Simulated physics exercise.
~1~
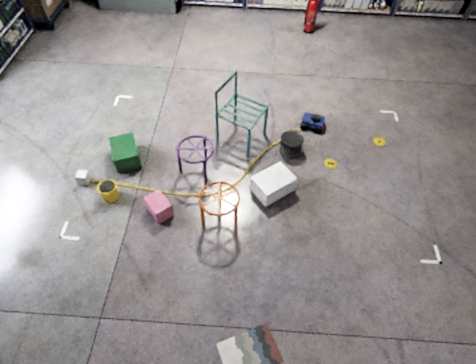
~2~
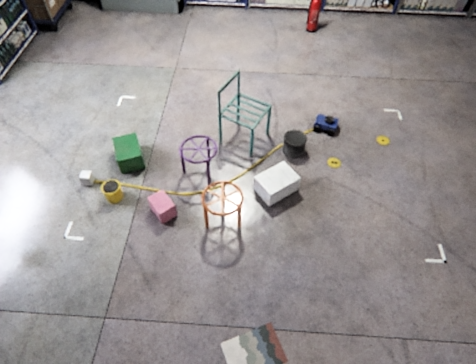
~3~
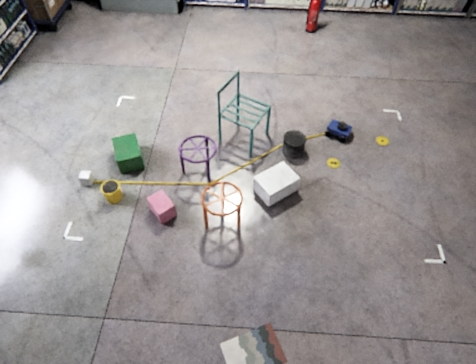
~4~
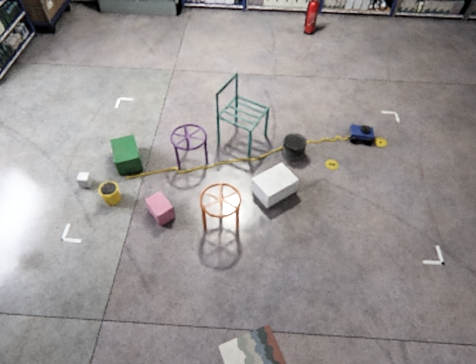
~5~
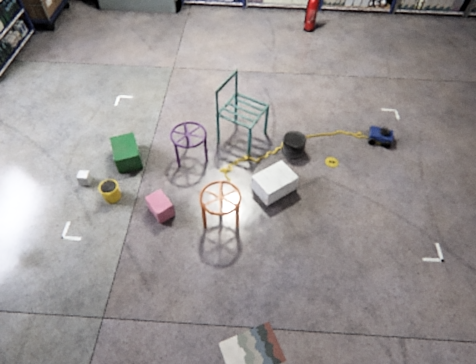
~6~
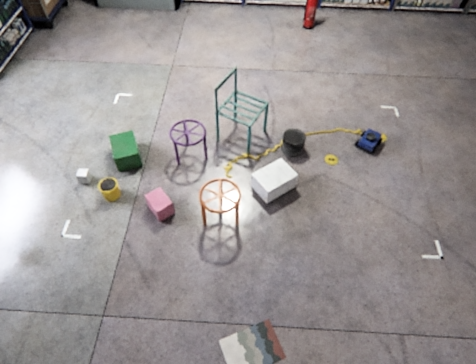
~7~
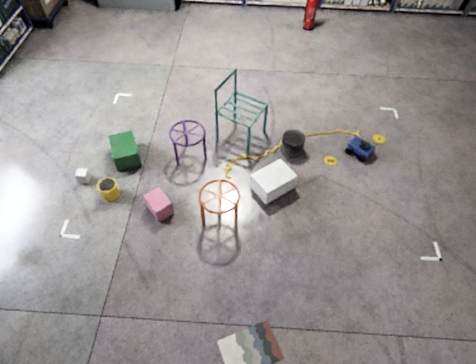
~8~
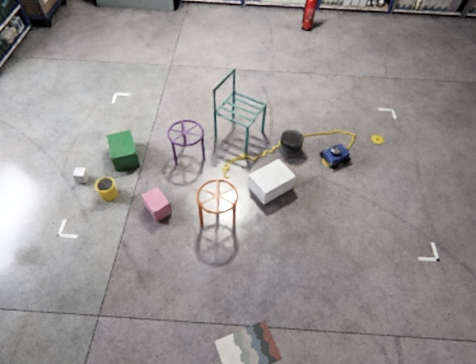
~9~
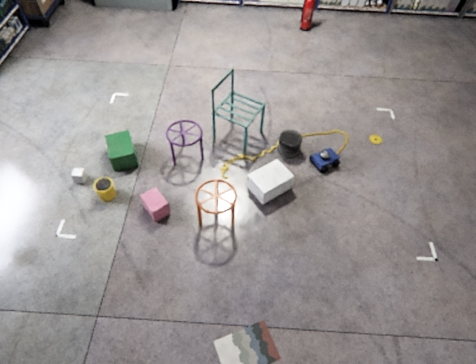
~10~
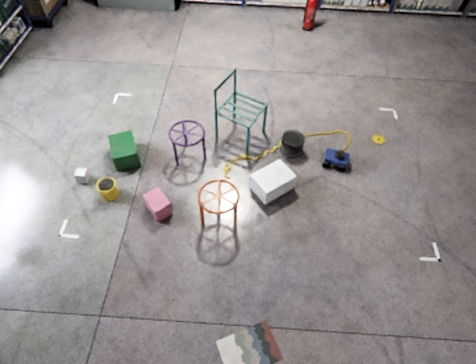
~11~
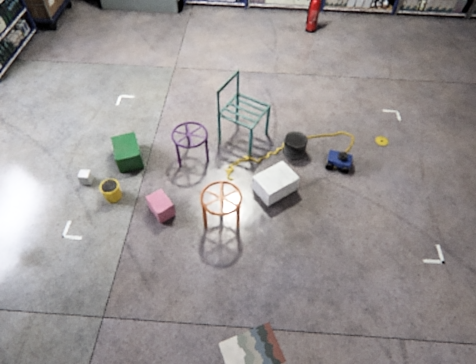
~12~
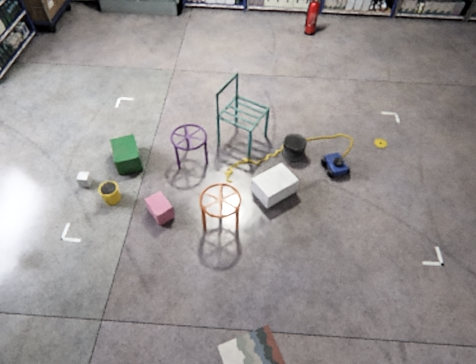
To begin with, a yellow cord winds across a grey concrete floor among stools, boxes, a yellow pot, a black bin and a teal chair, reaching a small blue cart on the right. The cart rolls slowly rightward, drawing the cord straighter. The cord lifts away from the orange stool and shifts the purple stool slightly up and left, while its far end comes free near the green box. The loose end trails to the middle as the cart reaches the far yellow ring. The cart then turns back down and left, and finally stops near the black bin, which has barely moved, with the cord curved behind it.
